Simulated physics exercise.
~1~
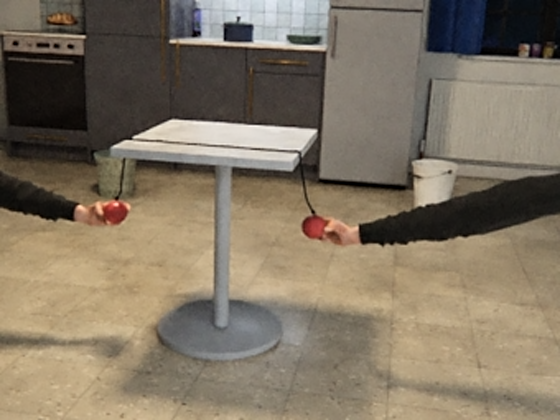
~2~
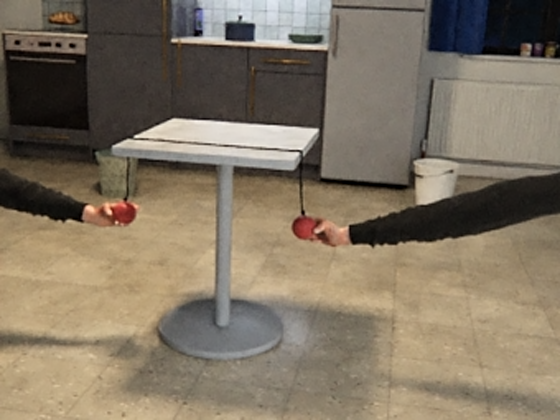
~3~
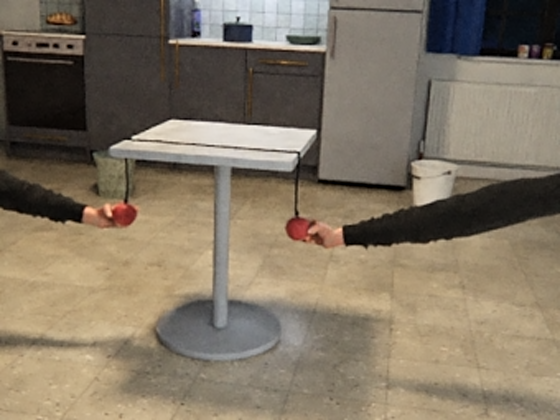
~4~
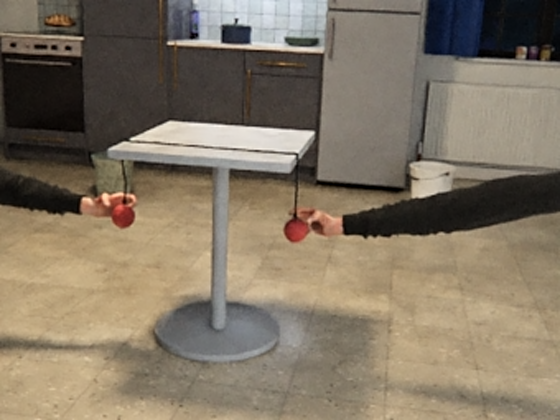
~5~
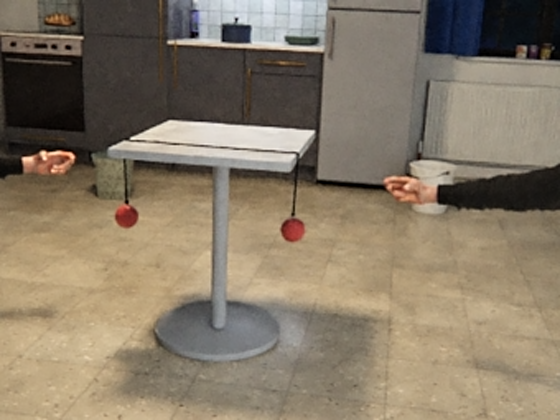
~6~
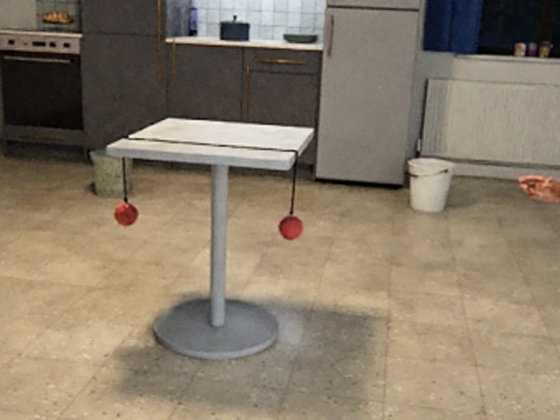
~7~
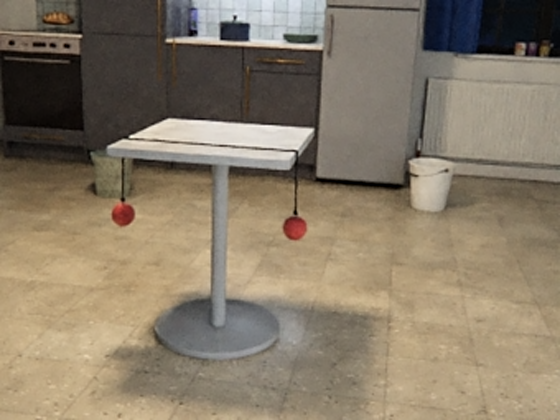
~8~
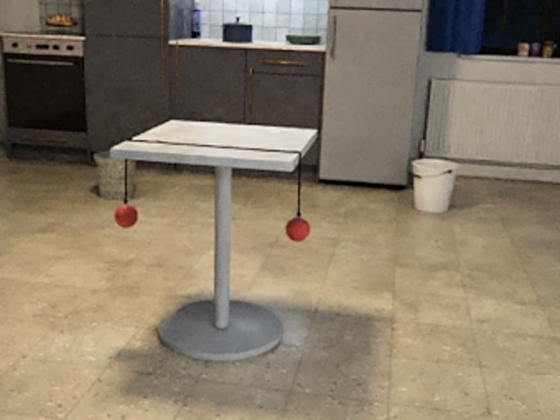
In a kitchen, two hands release red balls on a cord across a table, and both hang level.
